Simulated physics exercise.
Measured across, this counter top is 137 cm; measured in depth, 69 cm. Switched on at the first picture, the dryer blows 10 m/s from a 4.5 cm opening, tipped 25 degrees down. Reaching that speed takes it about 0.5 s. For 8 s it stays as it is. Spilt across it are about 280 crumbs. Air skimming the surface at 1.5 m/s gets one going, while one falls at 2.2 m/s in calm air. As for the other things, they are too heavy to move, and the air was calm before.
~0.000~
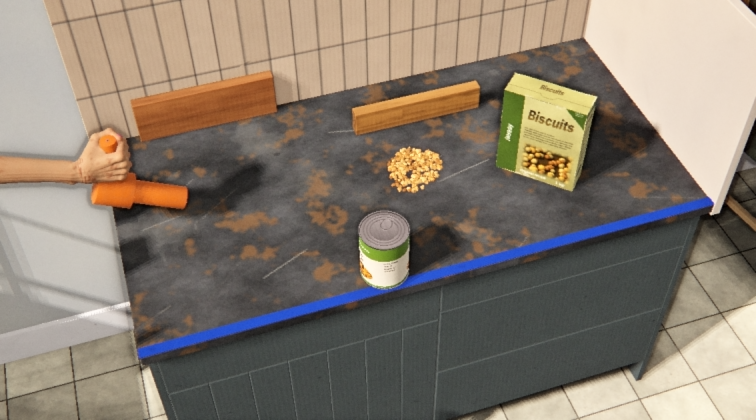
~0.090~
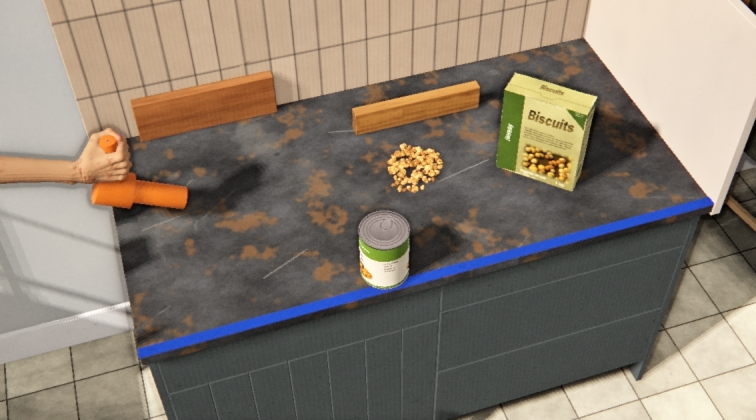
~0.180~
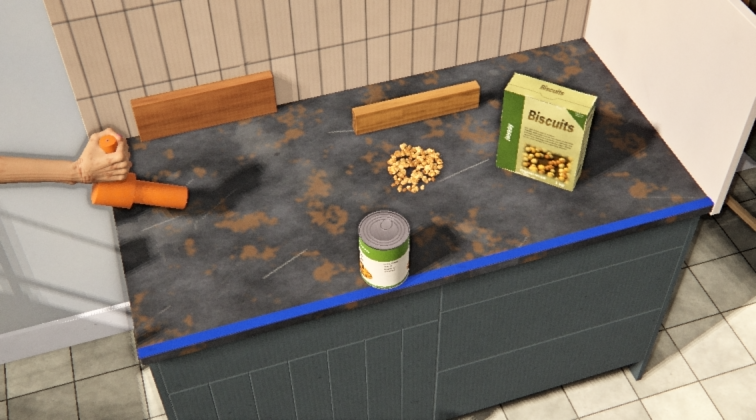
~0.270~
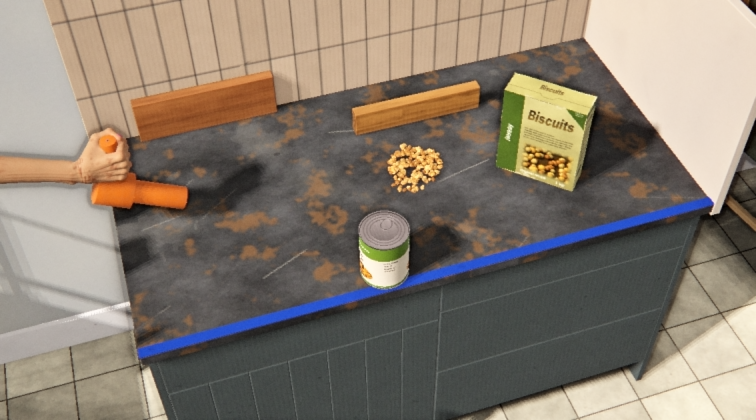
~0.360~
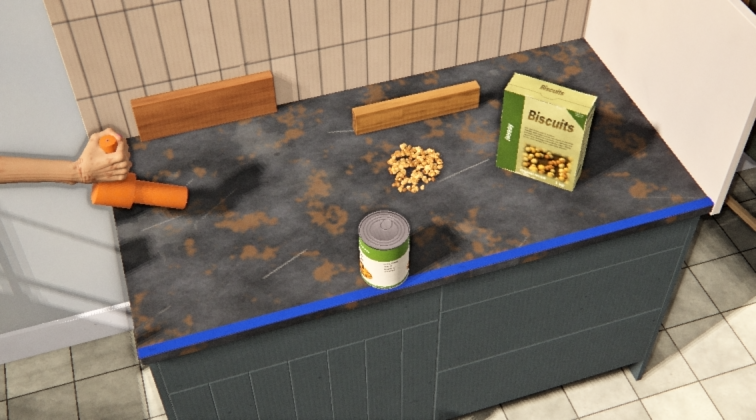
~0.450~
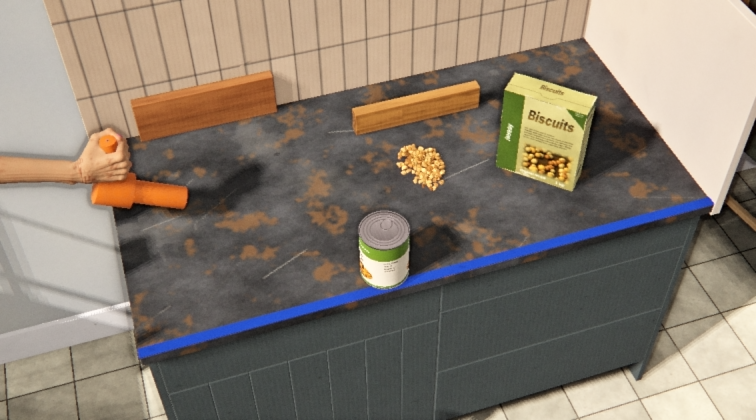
A hand holds an orange dryer at the left while scattered crumbs shift slightly right.
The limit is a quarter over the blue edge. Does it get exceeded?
Within the limit.
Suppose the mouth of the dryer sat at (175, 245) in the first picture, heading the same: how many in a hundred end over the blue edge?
0 %.
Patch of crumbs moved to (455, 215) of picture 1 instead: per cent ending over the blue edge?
Share at the end: Near 80 %.
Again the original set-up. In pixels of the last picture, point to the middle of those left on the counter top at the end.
The middle is around pixel (628, 106).
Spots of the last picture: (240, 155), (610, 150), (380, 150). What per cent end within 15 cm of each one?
First spot near 0 %, second near 15 %, third near 0 %.
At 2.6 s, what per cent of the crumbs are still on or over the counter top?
About 100 %.
After 1.6 s the count stands so, 3 % are over the blue edge; the middle of those still in play is near (628, 110).
After 2.6 s the count stands so, 4 % are over the blue edge; the middle of those still in play is near (629, 109).
After 4.4 s the count stands so, 5 % are over the blue edge; the middle of those still in play is near (629, 109).
After 8.0 s, at the end, 6 % are over the blue edge; the middle of those still in play is near (628, 106).
